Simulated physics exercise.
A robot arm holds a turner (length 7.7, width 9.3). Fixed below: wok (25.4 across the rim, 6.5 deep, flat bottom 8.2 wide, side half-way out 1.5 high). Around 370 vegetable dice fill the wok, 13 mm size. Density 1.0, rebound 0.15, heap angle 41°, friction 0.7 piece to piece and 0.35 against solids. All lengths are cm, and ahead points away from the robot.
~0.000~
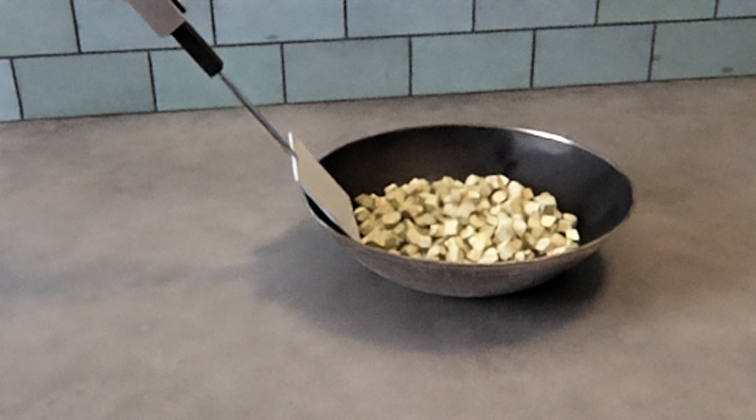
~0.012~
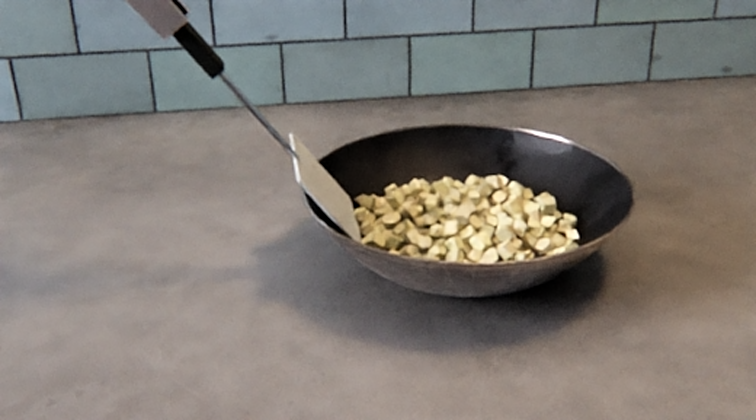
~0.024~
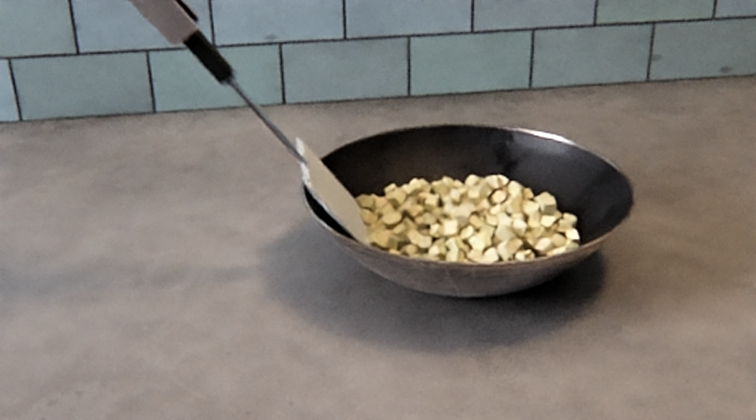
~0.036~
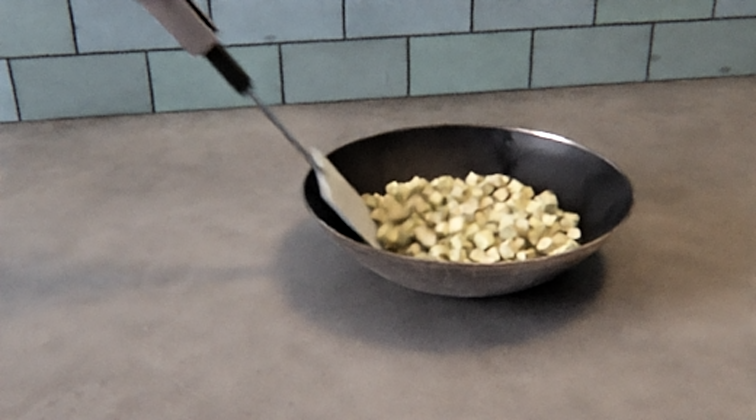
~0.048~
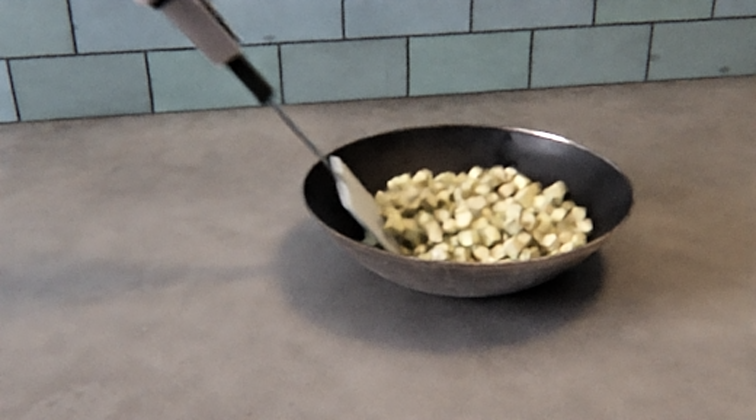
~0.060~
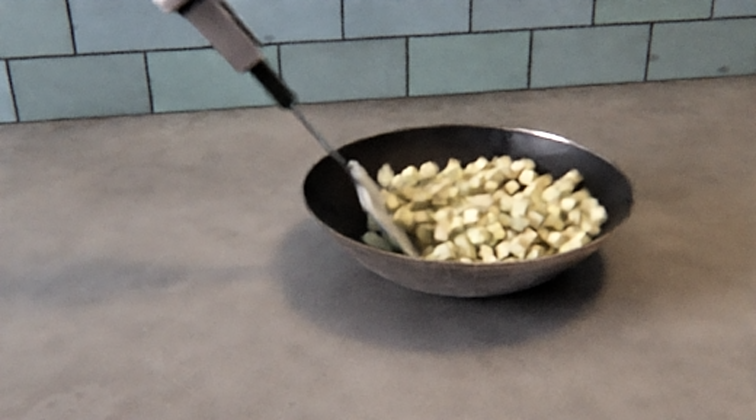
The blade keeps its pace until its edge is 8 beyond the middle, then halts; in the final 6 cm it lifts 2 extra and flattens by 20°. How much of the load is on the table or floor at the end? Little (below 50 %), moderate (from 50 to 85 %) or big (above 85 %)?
On the table or floor the share is moderate, from 50 to 85 %.
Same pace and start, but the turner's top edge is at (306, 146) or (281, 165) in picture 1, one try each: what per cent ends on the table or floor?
About 70 and 70 per cent.
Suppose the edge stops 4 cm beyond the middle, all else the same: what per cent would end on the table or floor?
It would be near 20 per cent.
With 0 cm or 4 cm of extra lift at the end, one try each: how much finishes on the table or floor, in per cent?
About 60 and 60 per cent.
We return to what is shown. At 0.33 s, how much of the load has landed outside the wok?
Roughly 10 per cent.
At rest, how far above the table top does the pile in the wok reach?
Roughly 5.0 cm.
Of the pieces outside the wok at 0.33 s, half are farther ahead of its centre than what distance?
About 22 cm.
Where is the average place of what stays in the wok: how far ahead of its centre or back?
About 3.0 cm ahead.
After 0.09 s, sloping 54°, highest piece 13 above the table; 370 in the wok, 2 on the blade or in flight.
After 0.12 s, sloping 48°, highest piece 18 above the table; 360 in the wok, 12 on the blade or in flight.
After 0.33 s, sloping 34°, highest piece 31 above the table; 127 in the wok, 33 on the table or floor, 212 on the blade or in flight.
After 1.38 s, sloping 34°, highest piece 7 above the table; 245 on the table or floor, 127 in the wok.
At rest, 245 on the table or floor, 127 in the wok. That is 66 % on the table or floor.
